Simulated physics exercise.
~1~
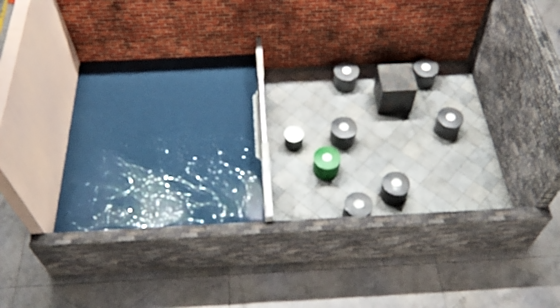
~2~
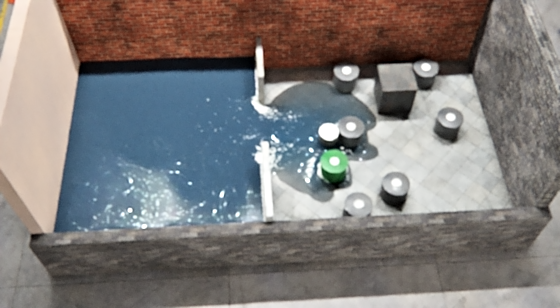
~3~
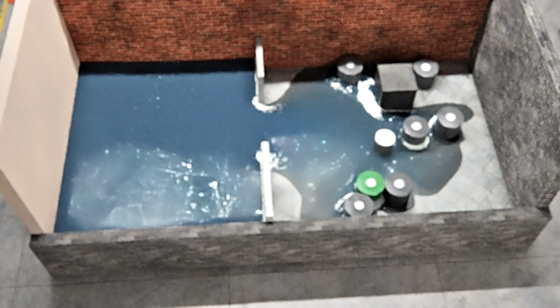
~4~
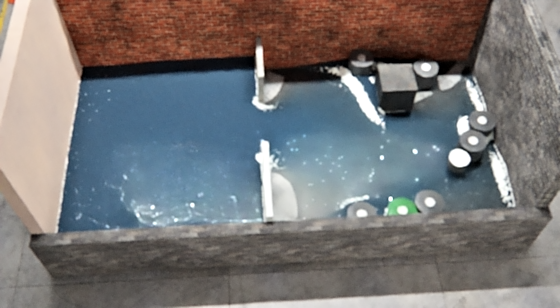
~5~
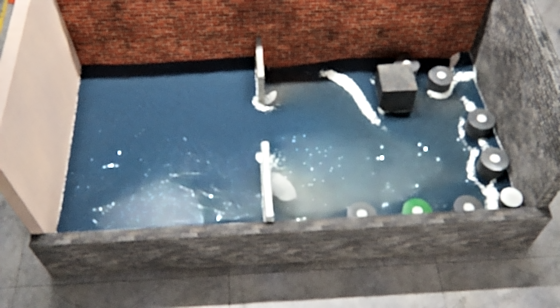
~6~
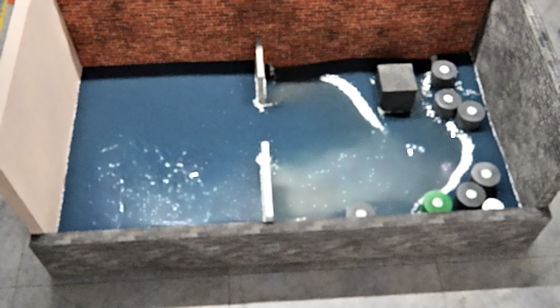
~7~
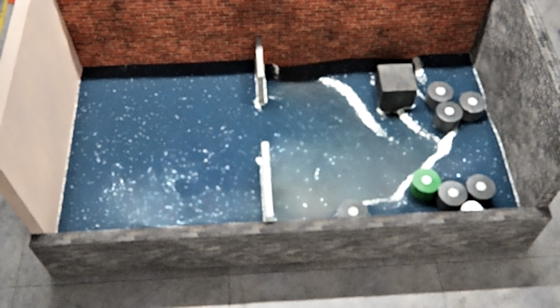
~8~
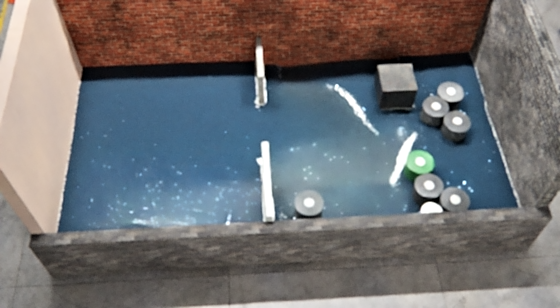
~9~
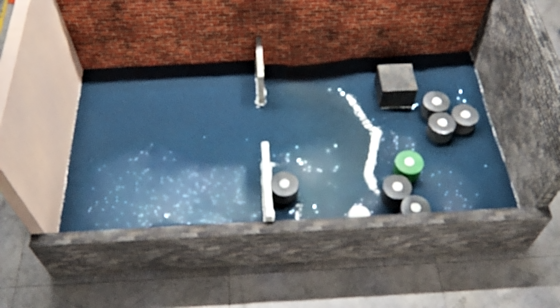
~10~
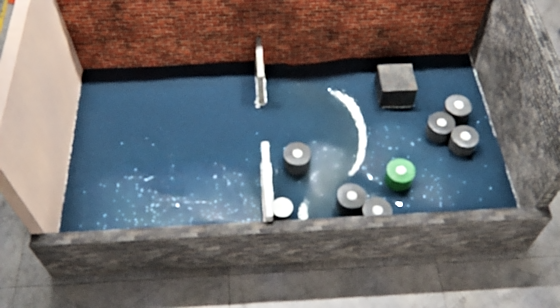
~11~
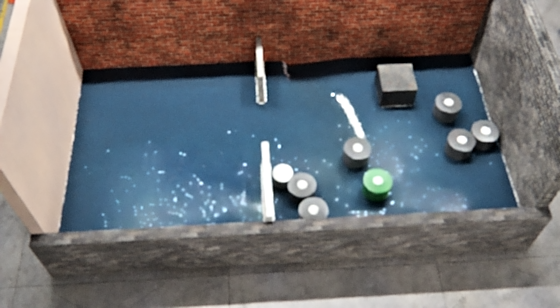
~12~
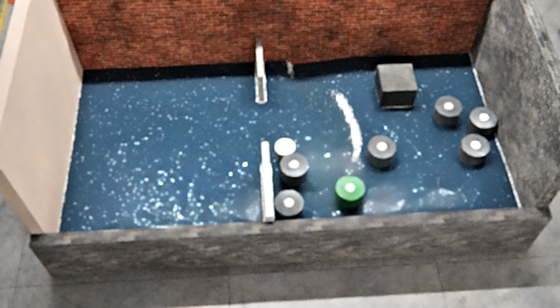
A walled tank with a brick back wall, seen from above at an angle, is split by a white partition, with blue water on the left and a dry tiled floor on the right. The dry side holds a dark square block and round grey tubs, along with one green tub and a smaller white pail. The middle of the partition opens and water surges through, pushing the loose tubs toward the right and front walls. The flood covers the floor, and foamy ripples curl back. Several tubs then drift left, the white pail reaching the partition. Finally, three grey tubs remain at right, while the green one floats near the front.
